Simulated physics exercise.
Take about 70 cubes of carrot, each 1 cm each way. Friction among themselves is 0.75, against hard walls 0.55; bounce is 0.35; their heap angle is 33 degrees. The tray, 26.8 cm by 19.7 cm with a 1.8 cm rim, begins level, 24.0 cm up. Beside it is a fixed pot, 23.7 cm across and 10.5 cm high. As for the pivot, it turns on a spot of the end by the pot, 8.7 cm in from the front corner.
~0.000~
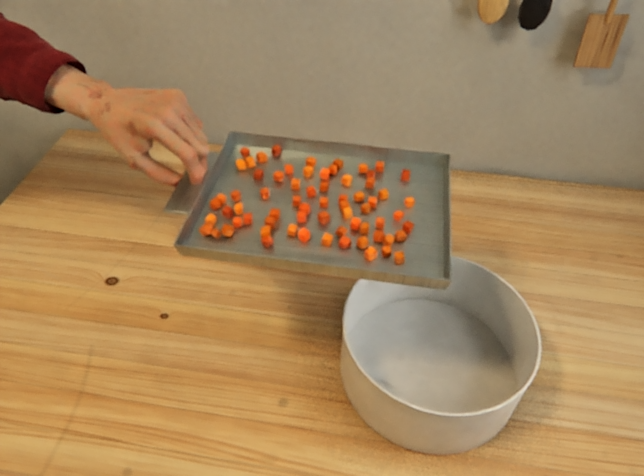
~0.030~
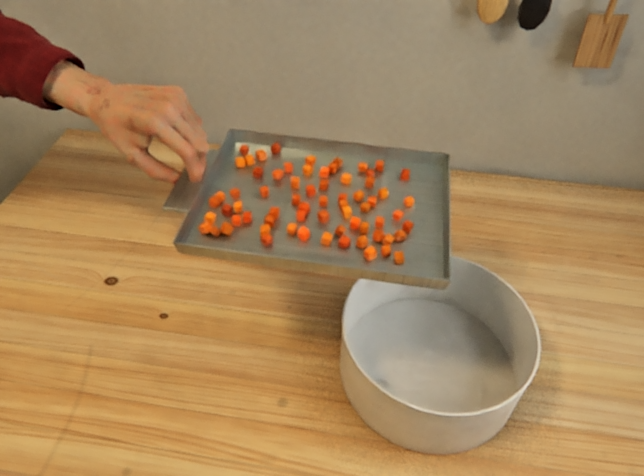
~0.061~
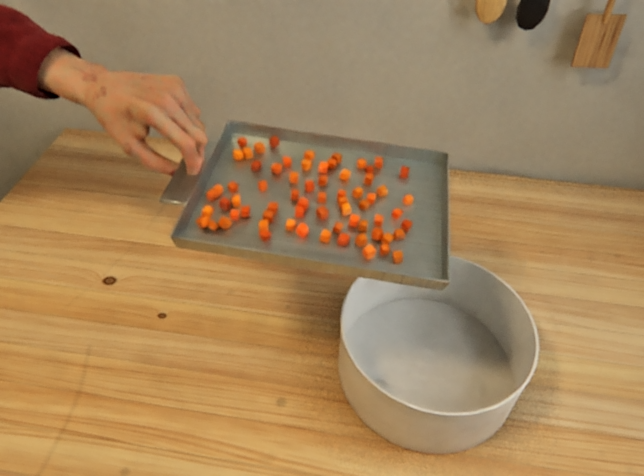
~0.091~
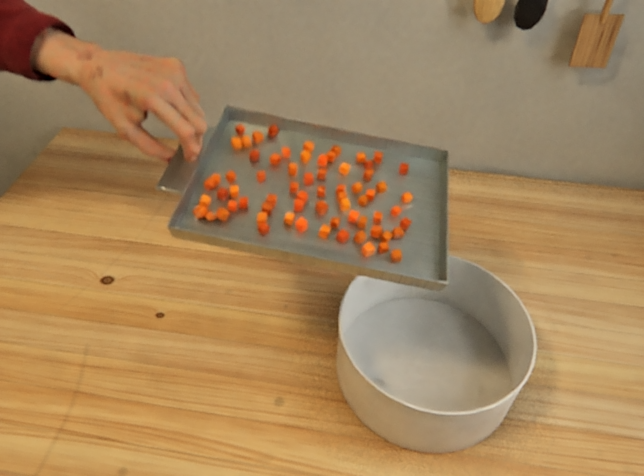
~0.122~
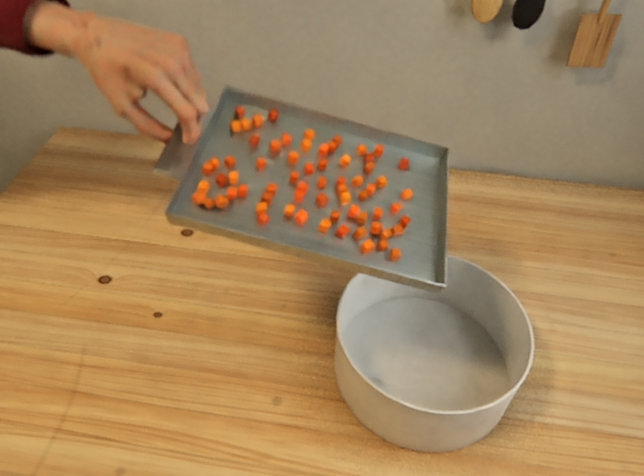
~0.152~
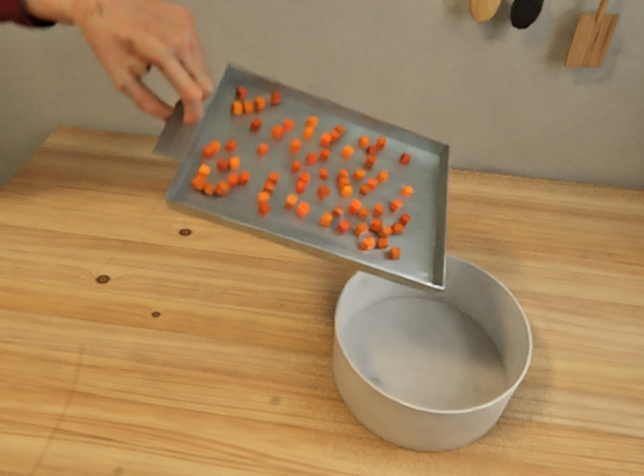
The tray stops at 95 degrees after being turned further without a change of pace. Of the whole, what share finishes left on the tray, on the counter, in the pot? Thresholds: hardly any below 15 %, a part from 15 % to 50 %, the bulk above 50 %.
In the end tray: Only a little; counter: A noticeable amount; pot: The main mass.
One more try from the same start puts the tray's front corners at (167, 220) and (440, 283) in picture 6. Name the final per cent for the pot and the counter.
Pot 95; counter 5.
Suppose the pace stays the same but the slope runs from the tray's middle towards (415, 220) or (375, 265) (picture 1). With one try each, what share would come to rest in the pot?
65 and 60 %.
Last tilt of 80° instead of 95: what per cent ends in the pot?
About 65 in a hundred would end up in the pot.
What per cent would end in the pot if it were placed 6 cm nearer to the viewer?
In that setup it would come to near 90 per cent.
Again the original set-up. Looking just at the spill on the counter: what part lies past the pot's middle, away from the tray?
Near 100 in a hundred.
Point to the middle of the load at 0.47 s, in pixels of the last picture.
My estimate is roughly (436, 231).
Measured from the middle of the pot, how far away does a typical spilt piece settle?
Distance: Some 34 cm.
After 0.34 s, tilt 58 degrees; the tray holds 100 %, the pot 0 %.
Then, at 0.47 s, tilt 85 degrees; the tray holds 100 %, the pot 0 %.
After 0.73 s, tilt 95 degrees; the tray holds 5 %, the pot 70 %.
In the end, at 2.0 s, tray 0 %, counter 25 %, pot 75 %.
